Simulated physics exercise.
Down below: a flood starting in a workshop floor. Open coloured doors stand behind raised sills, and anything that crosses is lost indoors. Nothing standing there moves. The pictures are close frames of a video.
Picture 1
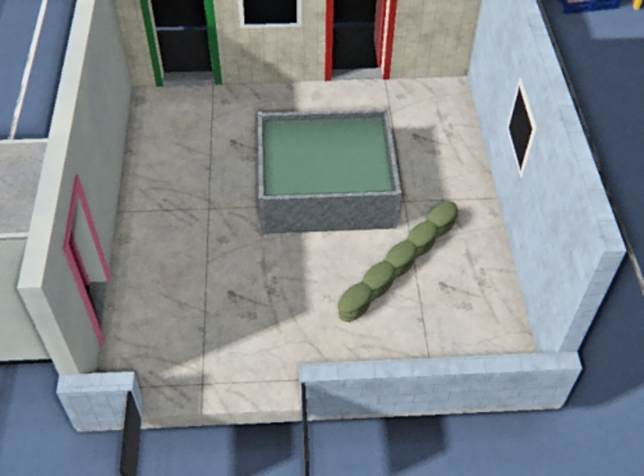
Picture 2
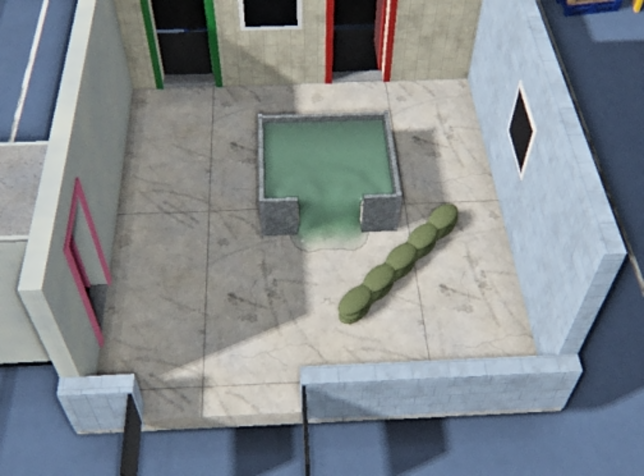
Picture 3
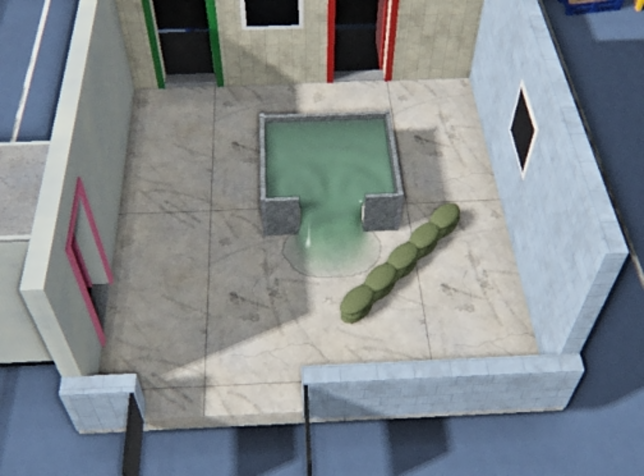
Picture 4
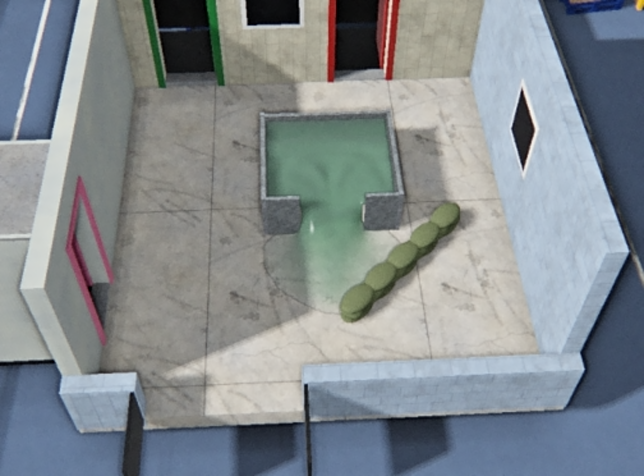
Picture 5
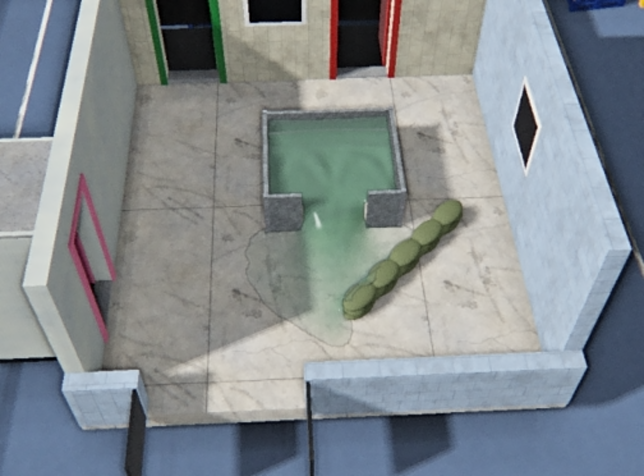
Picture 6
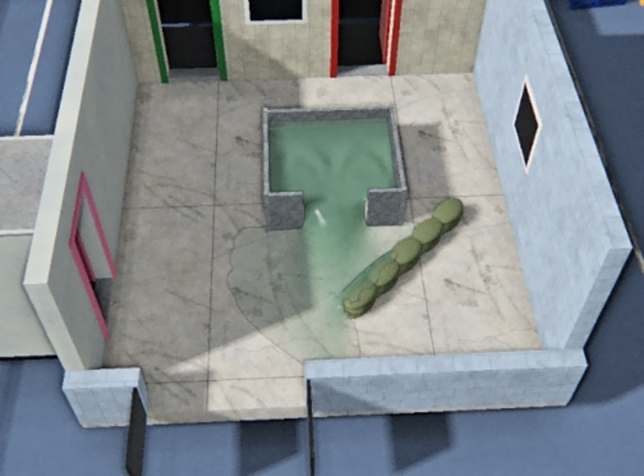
Green water poured out through a gap in the front of a square stone tank, spreading forward and leftward across the pale tiled floor and running along a row of rounded green bushes.
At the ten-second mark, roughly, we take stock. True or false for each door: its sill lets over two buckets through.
The red door false; the green door false; the pink door true.
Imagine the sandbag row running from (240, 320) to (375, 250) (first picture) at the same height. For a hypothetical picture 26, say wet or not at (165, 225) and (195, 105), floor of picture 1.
In order, I'd expect soaked and then high and dry.
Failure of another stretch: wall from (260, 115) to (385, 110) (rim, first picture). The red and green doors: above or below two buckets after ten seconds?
Result - red door: Above threshold, green door: Above threshold.
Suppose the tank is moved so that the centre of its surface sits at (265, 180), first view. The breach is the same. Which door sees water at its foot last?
In my view it is the green door.
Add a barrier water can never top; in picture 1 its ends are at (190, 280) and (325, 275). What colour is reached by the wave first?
My choice is the door marked pink.
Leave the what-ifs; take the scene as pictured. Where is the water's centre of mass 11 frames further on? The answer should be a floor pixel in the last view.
I'd put it at around (324, 228).
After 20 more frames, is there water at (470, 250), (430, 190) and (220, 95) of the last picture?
First spot not wet, second soaked, third not wet.
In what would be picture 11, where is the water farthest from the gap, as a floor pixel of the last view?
I reckon the front has reached (198, 393) by then.
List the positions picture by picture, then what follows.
Still water in the water tank at (326, 156), in the first picture.
The front is at (298, 242), out from the gap at (330, 221), in the second picture.
Water pours out at (331, 221) and has run to (318, 273), in the third picture.
Water pours out at (332, 221) and has run to (325, 307), in the fourth picture.
The front is at (338, 341), out from the gap at (334, 217), in the fifth picture.
Water pours out at (335, 215) and has run to a hidden place, in the sixth picture.
A moment on, water covers 25 % of the floor; the red door not reached, the green door not reached, the pink door not reached.
Next, water covers 30 % of the floor; the red door not reached, the green door not reached, the pink door not reached.
Then, water covers 50 % of the floor; the red door not reached, the green door not reached, the pink door under two buckets in.
Later, water covers 60 % of the floor; the red door wet at the sill, nothing in, the green door not reached, the pink door over two buckets in.
In the end, water covers 90 % of the floor; the red door wet at the sill, nothing in, the green door wet at the sill, nothing in, the pink door over two buckets in.
